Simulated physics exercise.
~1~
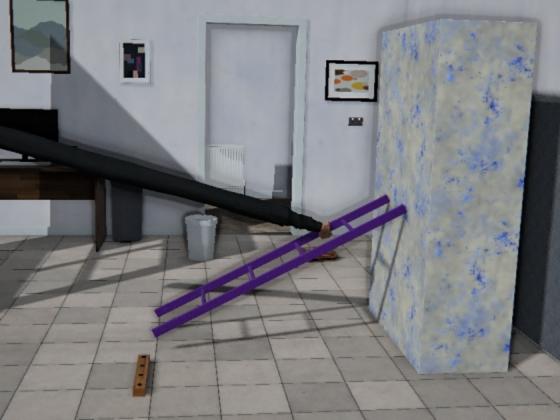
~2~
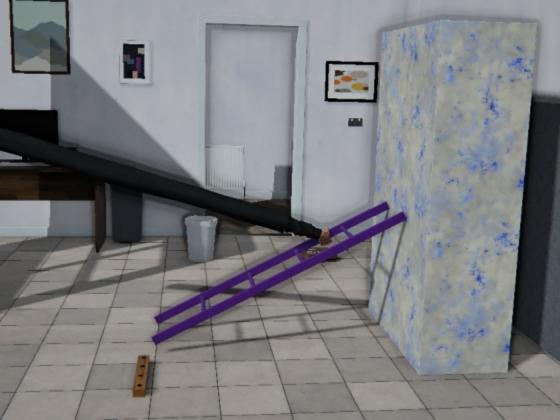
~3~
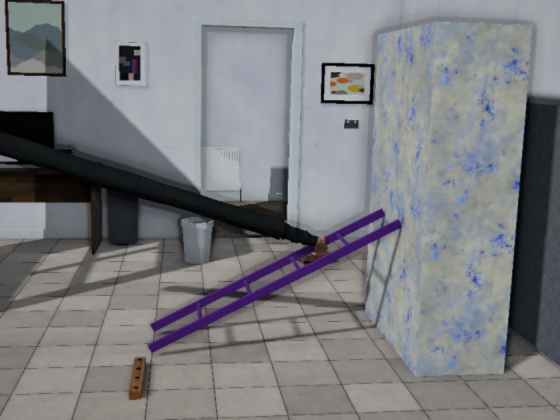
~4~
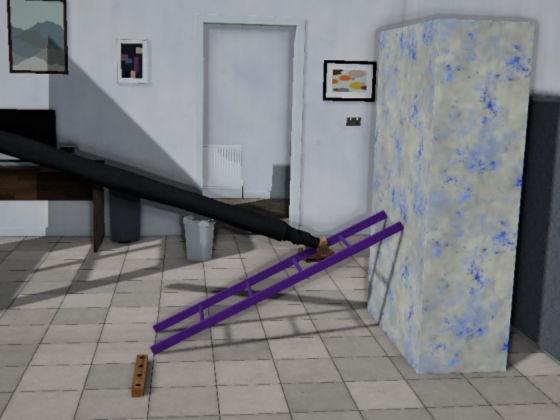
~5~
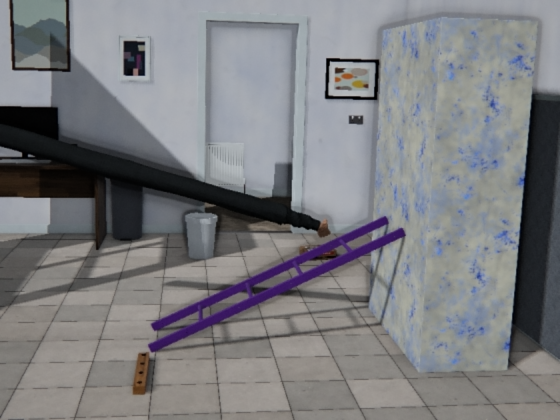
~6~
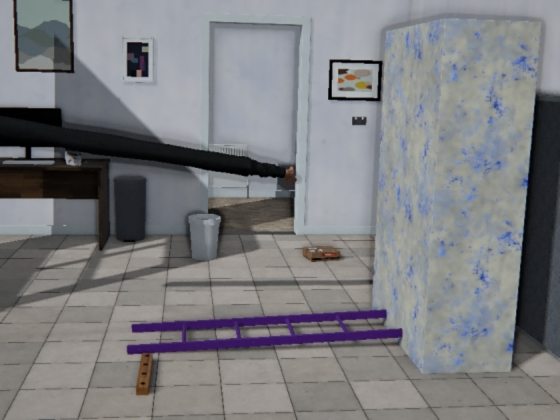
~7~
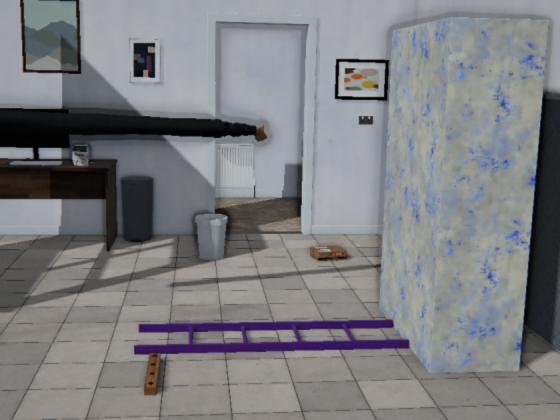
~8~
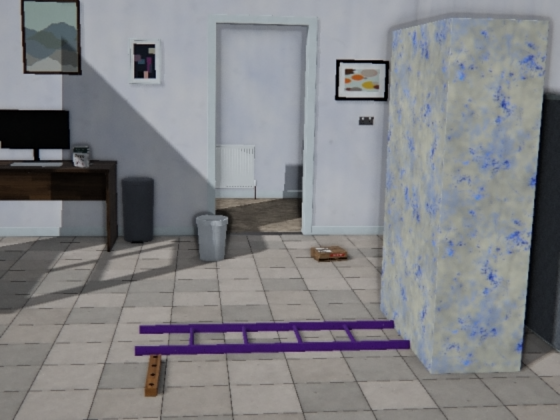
To begin with, a purple ladder leans at a low angle against a tall cupboard mottled in blue and cream, held near its upper part by a long dark arm reaching in from the left. A wooden batten lies on the tiled floor near the ladder's feet. The arm lowers the ladder a little, and its feet settle close to the batten. Then the hand lets go and draws back, and the ladder slips down the cupboard's side. The arm withdraws to the left and out of view, leaving the ladder down low across the floor, no longer leaning, while the batten stays put.
